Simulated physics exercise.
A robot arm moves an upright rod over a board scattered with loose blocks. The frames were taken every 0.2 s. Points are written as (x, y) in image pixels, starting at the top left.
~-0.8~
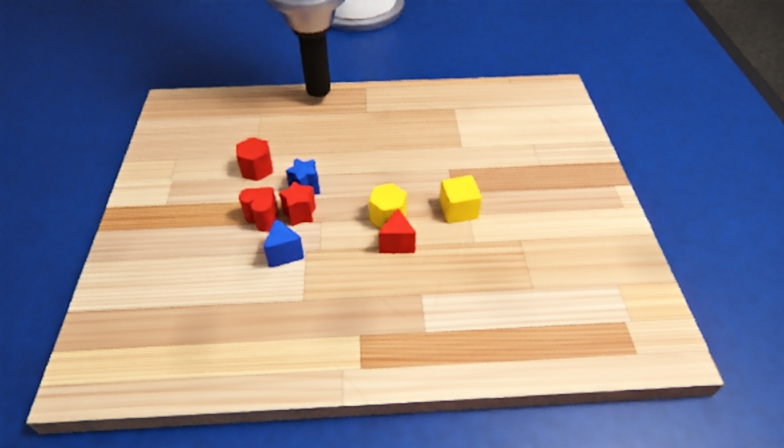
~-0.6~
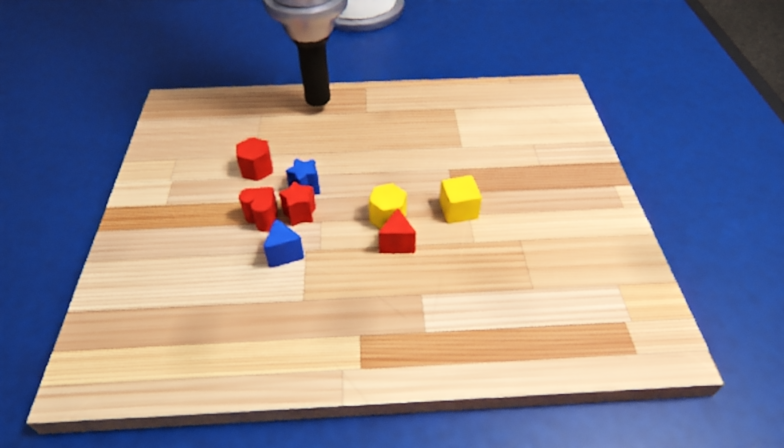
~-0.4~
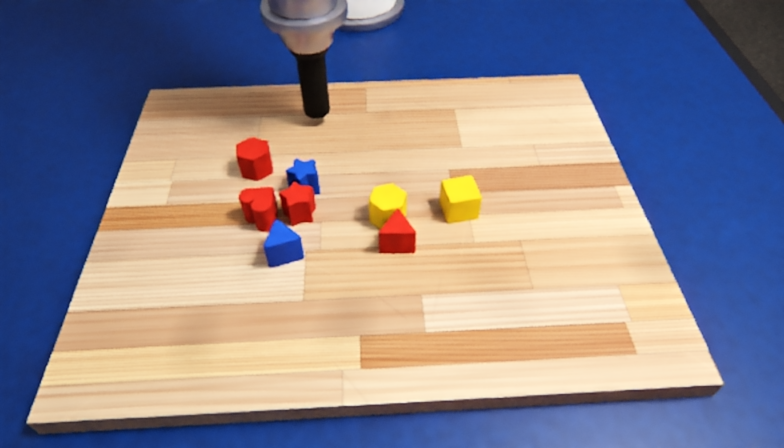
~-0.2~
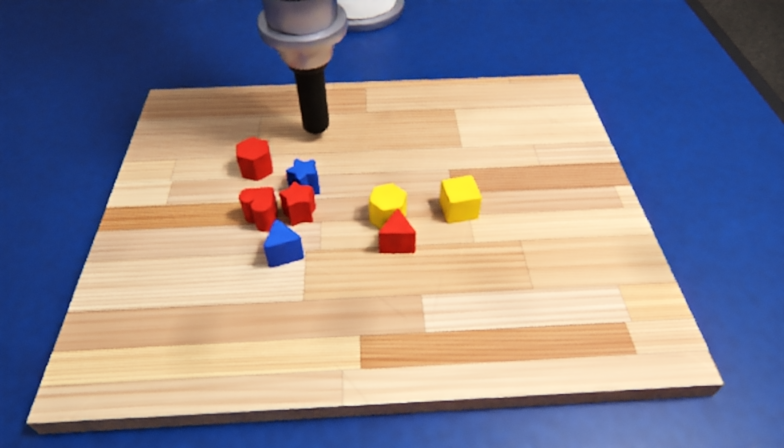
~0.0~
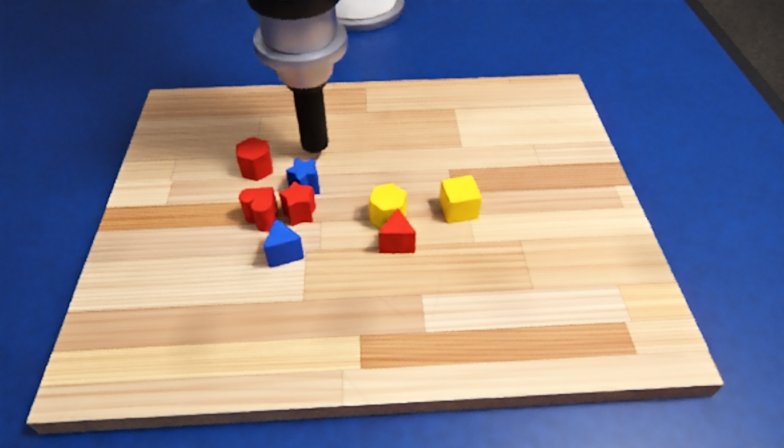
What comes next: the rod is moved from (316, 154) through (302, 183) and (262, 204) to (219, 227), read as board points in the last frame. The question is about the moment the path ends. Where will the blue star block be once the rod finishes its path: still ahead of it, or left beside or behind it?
I'd say the blue star block has slipped off and sits beside or behind the rod.
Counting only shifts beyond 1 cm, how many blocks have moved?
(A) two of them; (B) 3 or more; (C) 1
B (3 or more)
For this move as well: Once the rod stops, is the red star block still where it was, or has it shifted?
It is shifted.
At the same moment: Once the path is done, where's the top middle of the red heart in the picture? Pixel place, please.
Around pixel (236, 223).
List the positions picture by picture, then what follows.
Rod's lower end at (319, 91); red heart at (258, 197); blue triangle at (280, 234); red star block at (297, 193); blue star block at (302, 167), in the first frame.
Rod at (318, 100); blocks still, in the second frame.
Rod at (317, 112); blocks still, in the third frame.
Rod at (316, 127); blocks still, in the fourth frame.
Rod at (315, 145); red heart at (258, 197); blue triangle at (280, 234); red star block at (297, 193); blue star block at (302, 167), in the fifth frame.
One third of the way, rod at (301, 174); red star block at (294, 201), turned 30° anticlockwise; blue star block at (290, 180).
Two thirds of the way, rod at (259, 196); red heart at (238, 218), turned 50° clockwise; blue triangle at (280, 239); red star block at (289, 214), turned 80° anticlockwise; blue star block at (266, 201), turned 35° anticlockwise.
At the end, rod at (216, 218); red heart at (236, 223), turned 45° clockwise; blue triangle at (280, 239); red star block at (289, 214), turned 80° anticlockwise; blue star block at (262, 203), turned 60° anticlockwise.
